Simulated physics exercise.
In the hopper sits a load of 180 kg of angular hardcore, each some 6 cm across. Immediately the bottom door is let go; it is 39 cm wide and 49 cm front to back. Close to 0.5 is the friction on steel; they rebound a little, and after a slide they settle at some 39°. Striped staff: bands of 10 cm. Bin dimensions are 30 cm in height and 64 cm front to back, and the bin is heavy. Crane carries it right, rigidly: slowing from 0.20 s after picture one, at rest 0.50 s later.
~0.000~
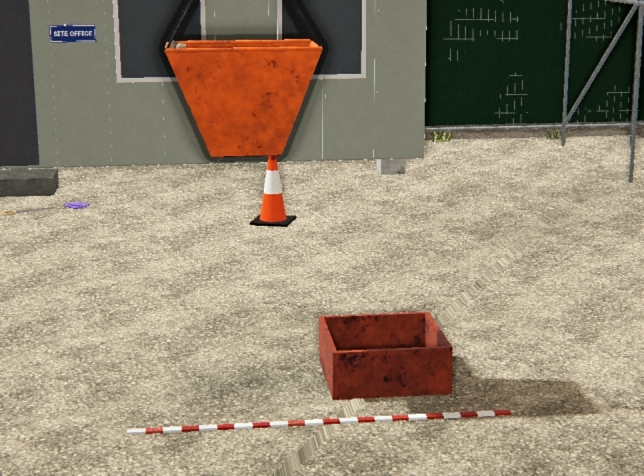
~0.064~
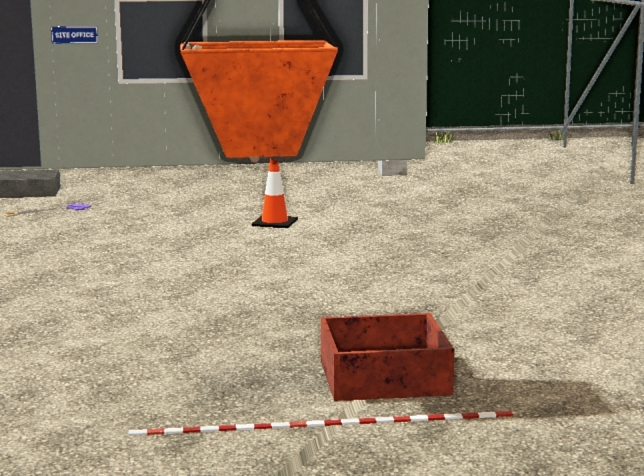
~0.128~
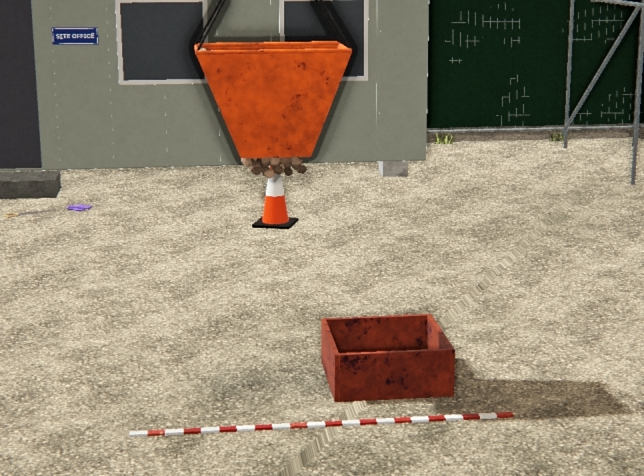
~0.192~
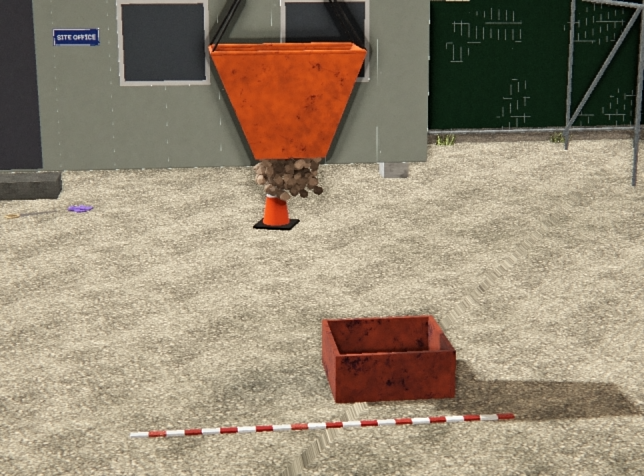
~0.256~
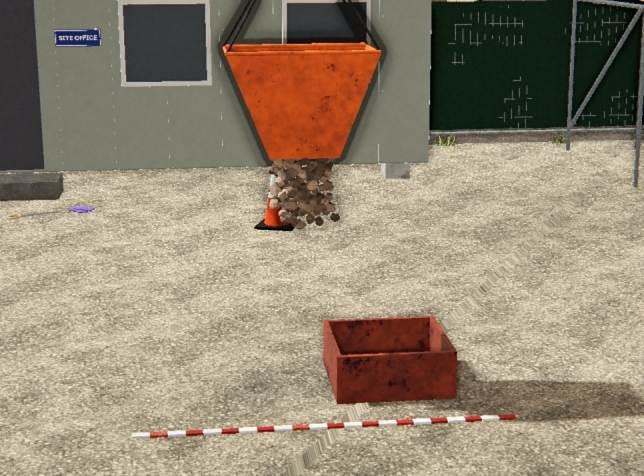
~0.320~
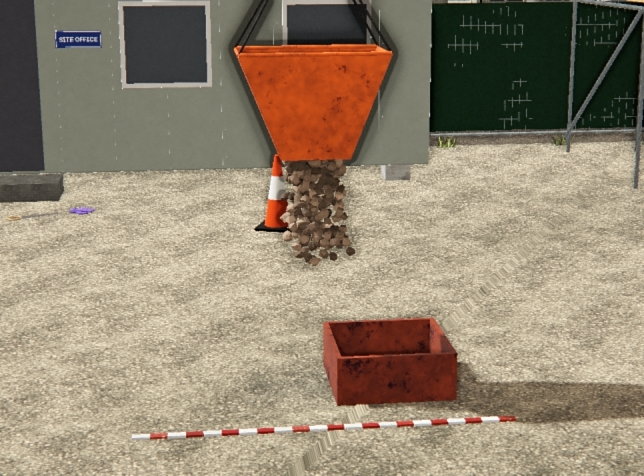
Building site yard, an orange hopper hanging from dark straps moving right past a traffic cone, brown rubble pouring from its base.
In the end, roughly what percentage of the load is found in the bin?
Roughly 88 % of the load is found there.
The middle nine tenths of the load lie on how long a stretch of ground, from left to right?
About 90 cm.
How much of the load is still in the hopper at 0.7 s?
About 5 %.
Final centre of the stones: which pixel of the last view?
Middle at rest: Roughly (377, 357).
After 0.7 s, 6 % in the hopper, 5 % falling or lying left of the bin, 89 % falling or lying in the bin; the stones farthest right are at (429, 367).
After 1.1 s, 0 % in the hopper, 9 % falling or lying left of the bin, 89 % falling or lying in the bin, 2 % falling or lying beside or right of the bin; the stones farthest right are at (450, 342).
After 1.7 s, 0 % in the hopper, 10 % falling or lying left of the bin, 88 % falling or lying in the bin, 2 % falling or lying beside or right of the bin; the stones farthest right are at (489, 373).
After 2.6 s, 0 % in the hopper, 10 % falling or lying left of the bin, 88 % falling or lying in the bin, 2 % falling or lying beside or right of the bin; the stones farthest right are at (489, 373).
After 4.5 s, 0 % in the hopper, 10 % left of the bin, 88 % in the bin, 2 % beside or right of the bin; the stones farthest right are at (489, 373).
